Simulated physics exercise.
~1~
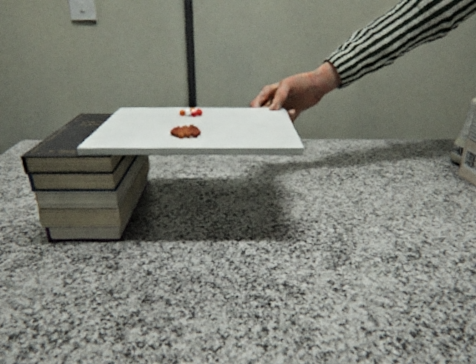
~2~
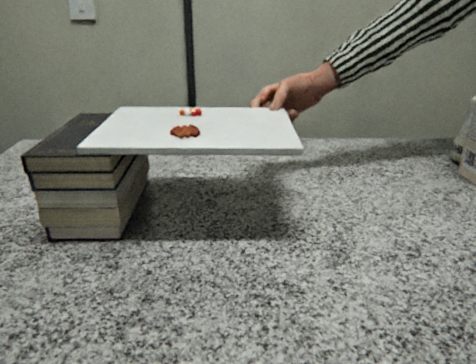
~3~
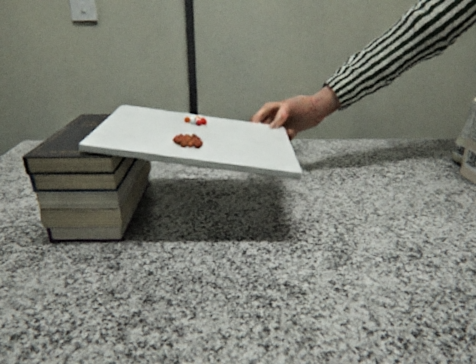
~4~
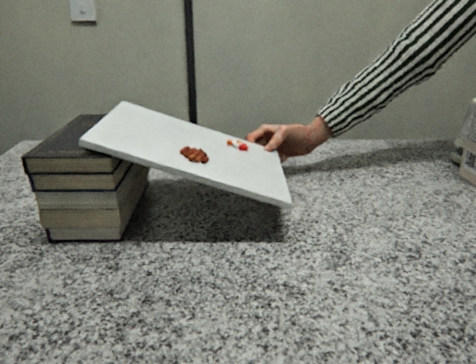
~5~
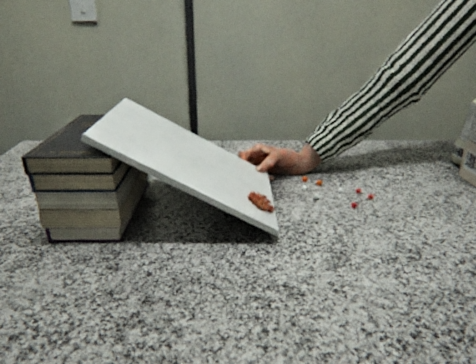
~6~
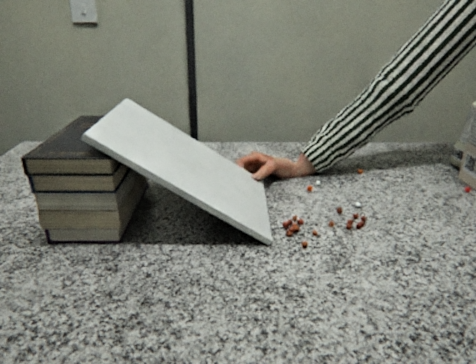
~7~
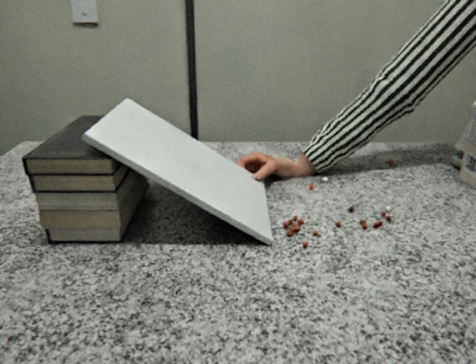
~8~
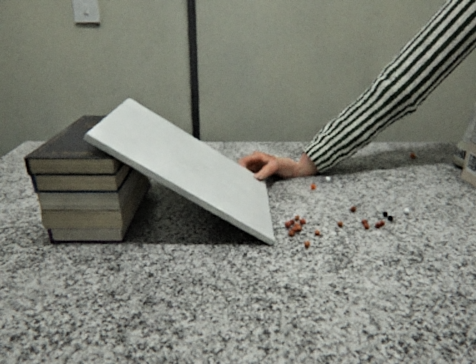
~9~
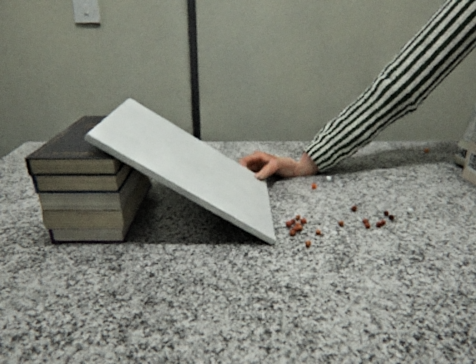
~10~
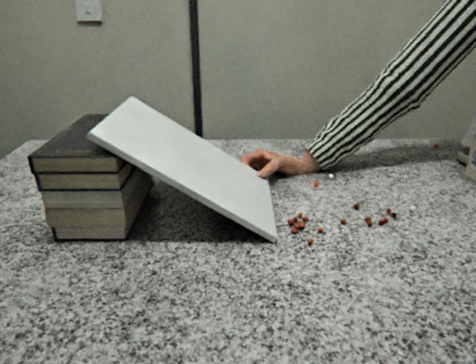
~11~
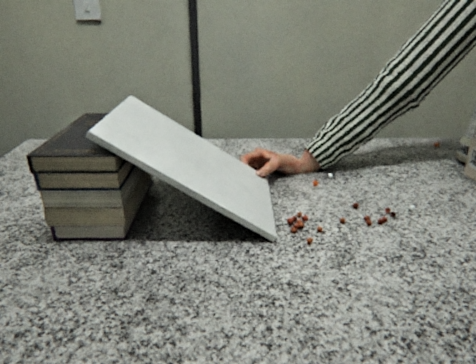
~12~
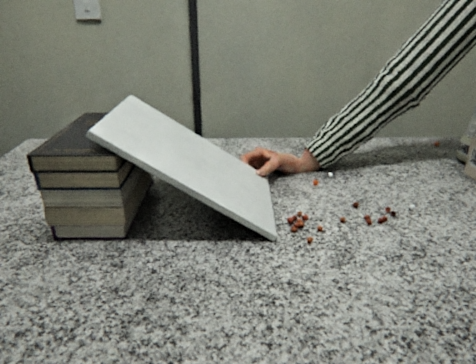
A white board tilts down from stacked books by hand, spilling small red pieces rightward.
